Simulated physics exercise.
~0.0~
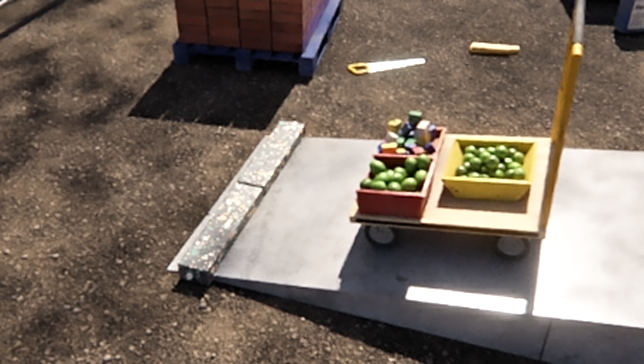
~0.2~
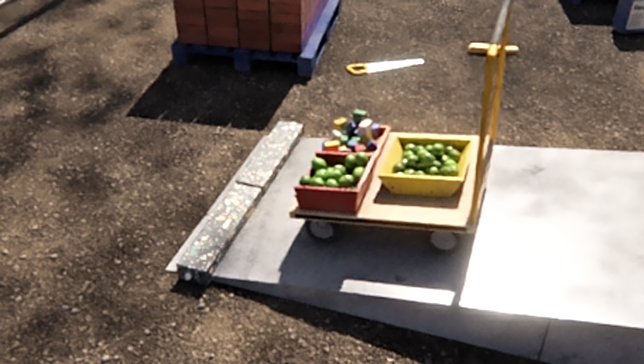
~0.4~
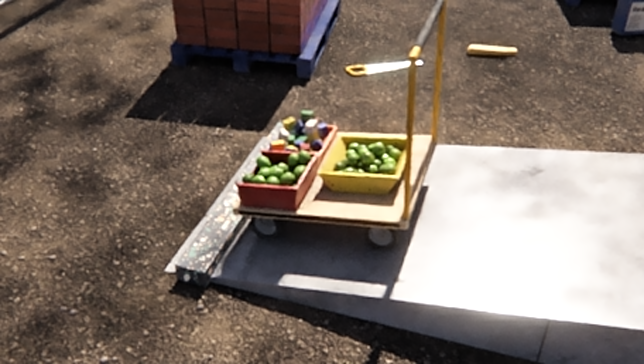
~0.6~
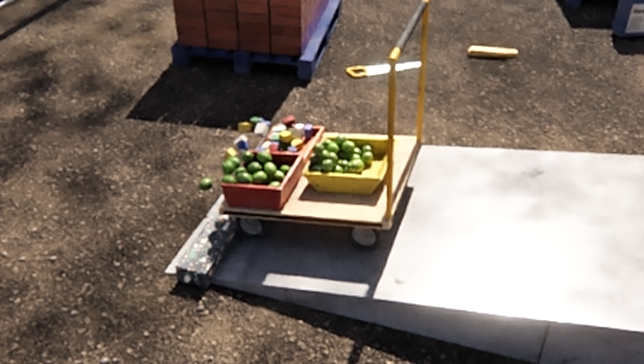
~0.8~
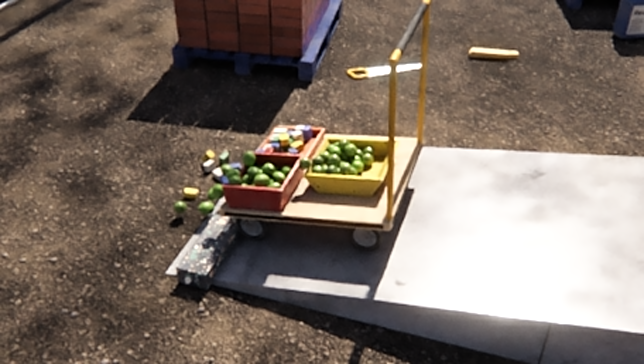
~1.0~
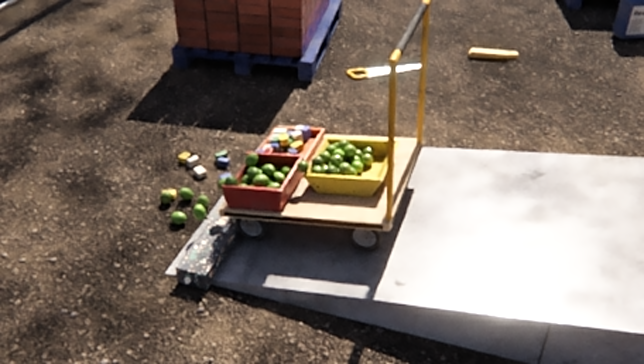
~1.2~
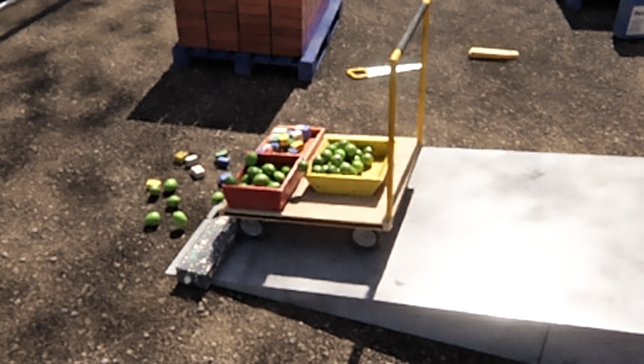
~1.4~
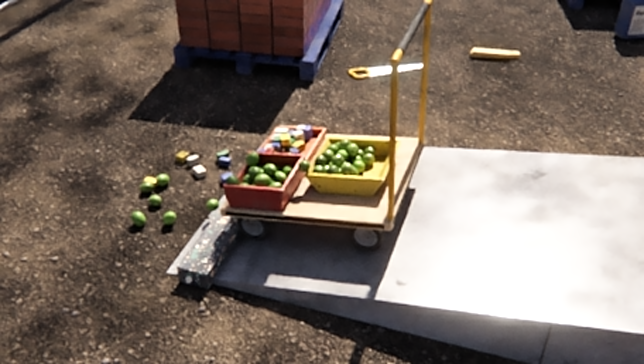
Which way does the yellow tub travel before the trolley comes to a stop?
The yellow tub moves to the left, riding on the trolley until it stops at the sill.
